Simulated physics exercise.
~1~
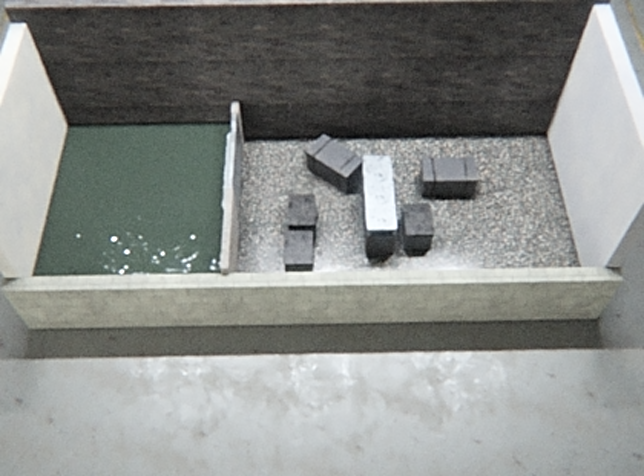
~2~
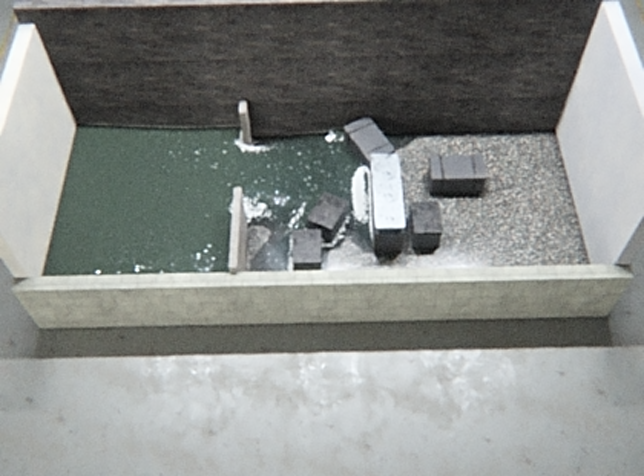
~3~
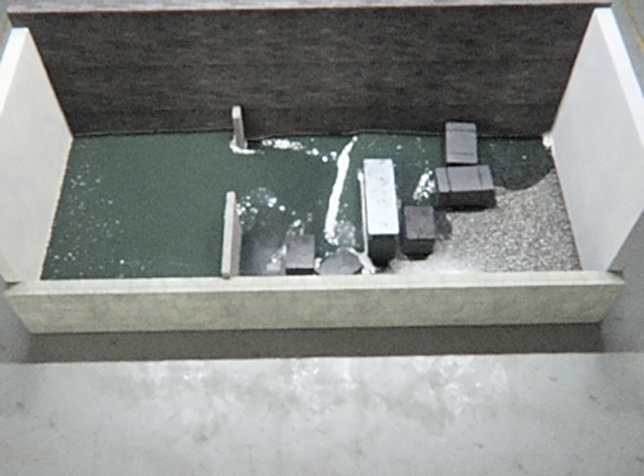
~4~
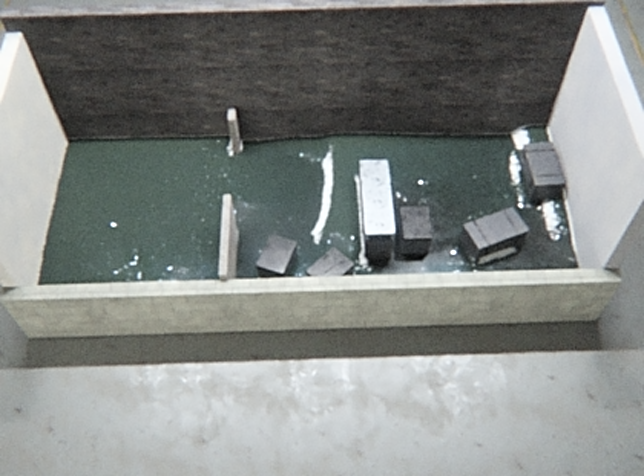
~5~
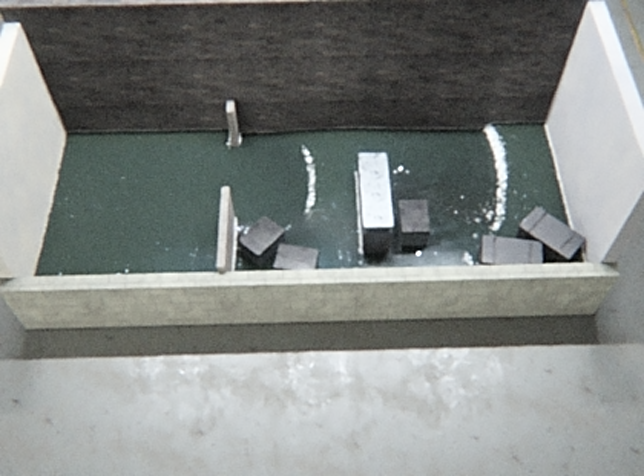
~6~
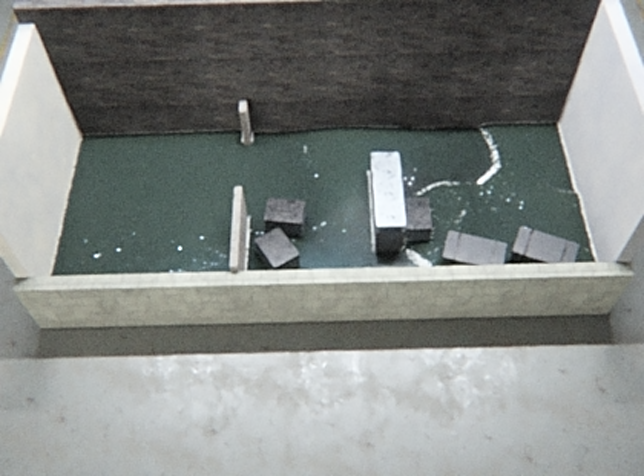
Green water pouring through a gap in a divider and flooding a gravel tank, shifting dark blocks around a standing pale-topped block.
